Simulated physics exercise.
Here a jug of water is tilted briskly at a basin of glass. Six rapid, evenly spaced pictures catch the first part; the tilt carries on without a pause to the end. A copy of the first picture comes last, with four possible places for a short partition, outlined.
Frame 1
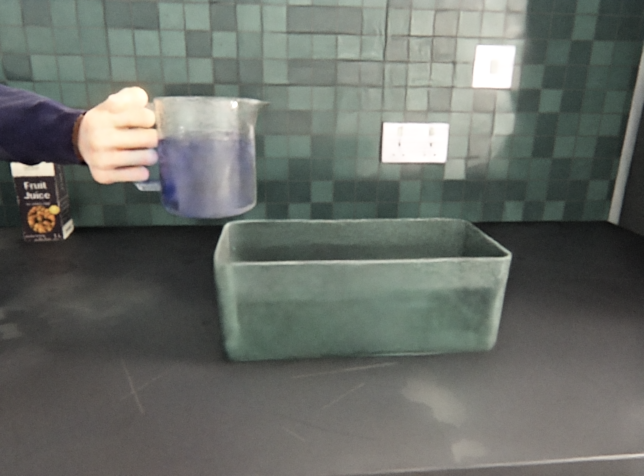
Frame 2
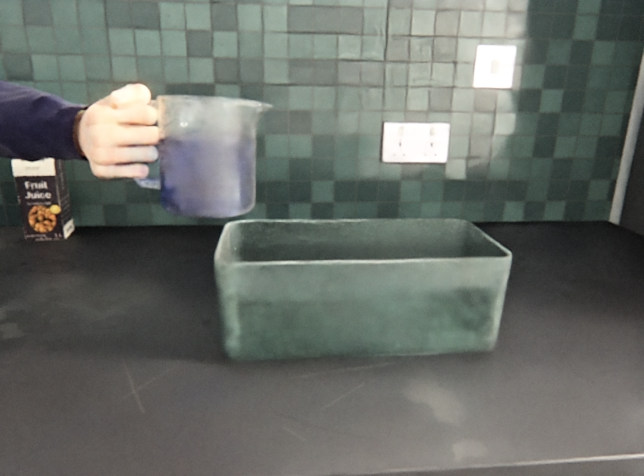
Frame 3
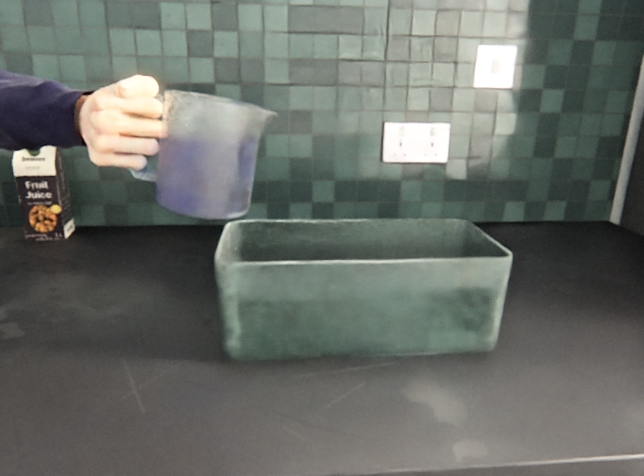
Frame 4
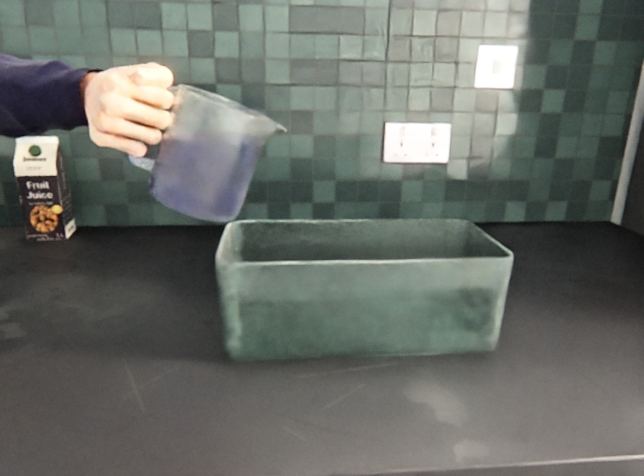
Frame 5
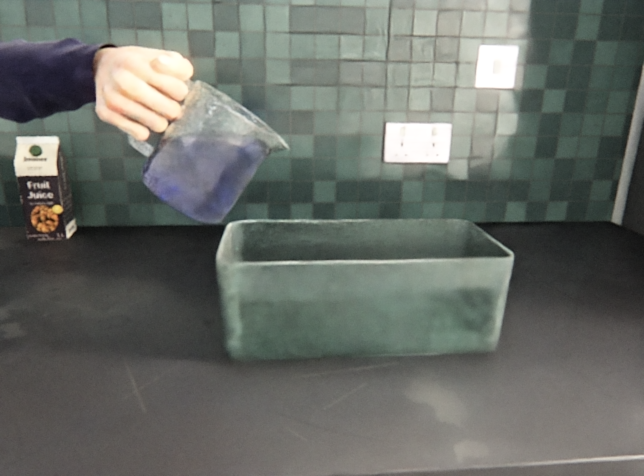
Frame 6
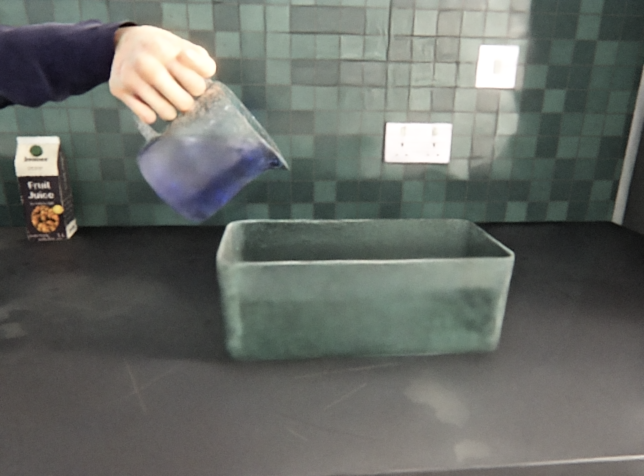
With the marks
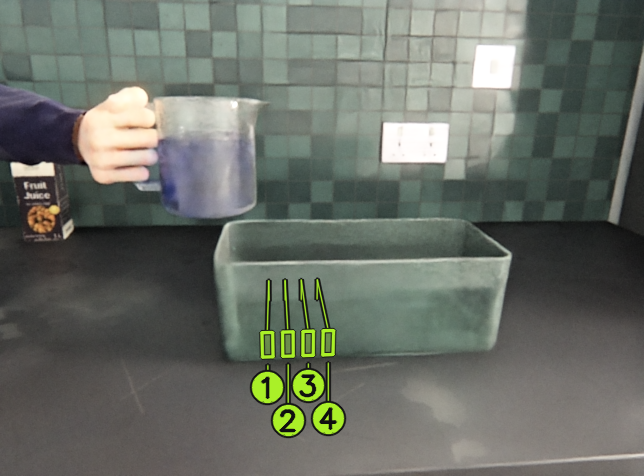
A hand in a dark blue sleeve holds a clear jug of bluish liquid at the left, seen from the front across a dark countertop before green tiles. A rectangular greenish glass basin sits below and to the right, with a fruit juice carton at far left and white sockets behind. The hand tilts the jug rightward, its spout lowering, while the camera stays still.
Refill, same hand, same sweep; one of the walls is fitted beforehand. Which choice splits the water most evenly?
Go for 4.
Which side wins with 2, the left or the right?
The right one.
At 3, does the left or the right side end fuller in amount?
The right one.
In lime, 1 at (267, 365); 2 at (288, 364); 3 at (308, 363); 4 at (328, 362).
If 1 is chosen, about 7 % ends left of the wall and 91 % right of it.
If 2 is chosen, about 6 % ends left of the wall and 92 % right of it.
If 3 is chosen, about 13 % ends left of the wall and 86 % right of it.
If 4 is chosen, about 47 % ends left of the wall and 51 % right of it.
